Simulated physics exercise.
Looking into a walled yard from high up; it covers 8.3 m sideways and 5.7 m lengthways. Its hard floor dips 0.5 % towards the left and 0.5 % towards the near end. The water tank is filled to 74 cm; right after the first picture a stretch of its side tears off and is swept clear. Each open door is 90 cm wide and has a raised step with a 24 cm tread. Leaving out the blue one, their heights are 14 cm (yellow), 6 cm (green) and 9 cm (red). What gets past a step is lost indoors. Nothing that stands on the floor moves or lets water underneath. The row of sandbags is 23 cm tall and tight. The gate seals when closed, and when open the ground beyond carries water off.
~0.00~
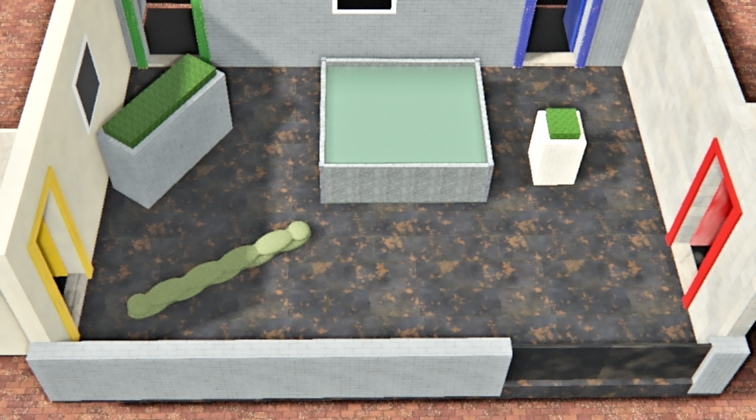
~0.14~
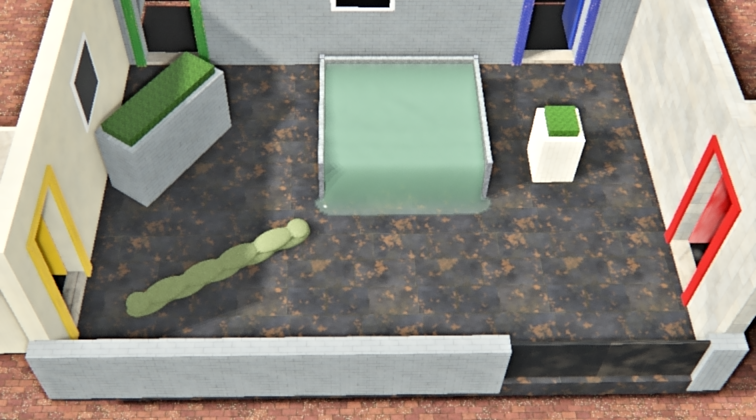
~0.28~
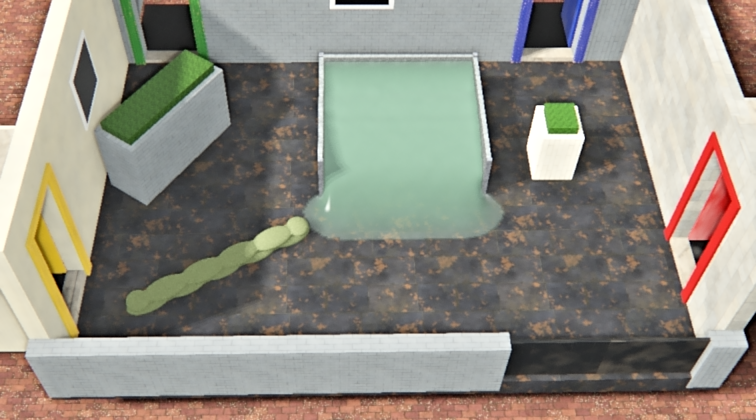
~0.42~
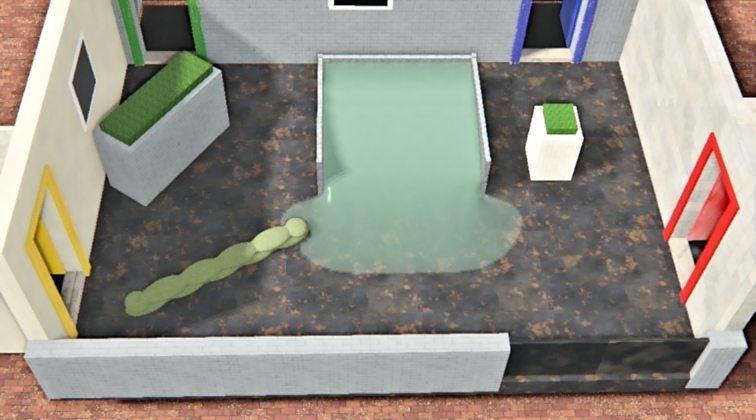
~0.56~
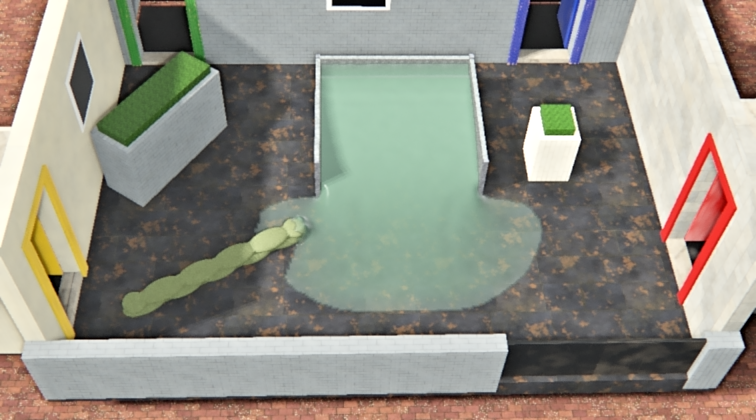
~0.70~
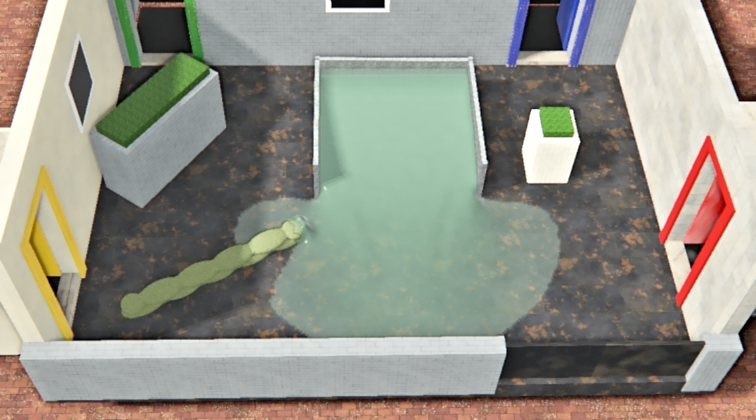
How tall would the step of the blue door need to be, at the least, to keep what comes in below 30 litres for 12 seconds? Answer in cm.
About 11 cm.
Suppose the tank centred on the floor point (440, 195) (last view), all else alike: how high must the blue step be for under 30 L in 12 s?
Some 13.5 cm.
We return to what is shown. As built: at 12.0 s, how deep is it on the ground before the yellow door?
Roughly 7.0 cm deep.
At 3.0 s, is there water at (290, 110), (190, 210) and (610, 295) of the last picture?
In that order: Not reached, wet, wet.
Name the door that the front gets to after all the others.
The green one.
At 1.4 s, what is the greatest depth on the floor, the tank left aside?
About 46 cm.
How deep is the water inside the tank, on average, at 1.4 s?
Some 37 cm.
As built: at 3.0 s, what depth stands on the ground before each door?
In cm: Yellow 21, green 0, red 17, blue 0.
After 1.4 s water covers 35 % of the floor, deepest (46 cm) near (385, 369); it has not reached the blue door.
After 3.0 s water covers 45 % of the floor, deepest (48 cm) near (63, 374); it has not reached the blue door.
After 12.0 s water covers 95 % of the floor, deepest (18 cm) near (113, 126); 7 cm at the blue door, 56 litres in over its 9 cm step.
At the blue door as built, the water arrived by 4.6 s and peaked near 17 cm at 5.4 s.
With a step of 9.5 cm, 49 litres would have come in within the 12 s; with 13.5 cm, 11 litres. So under 30 litres takes about 11 cm.
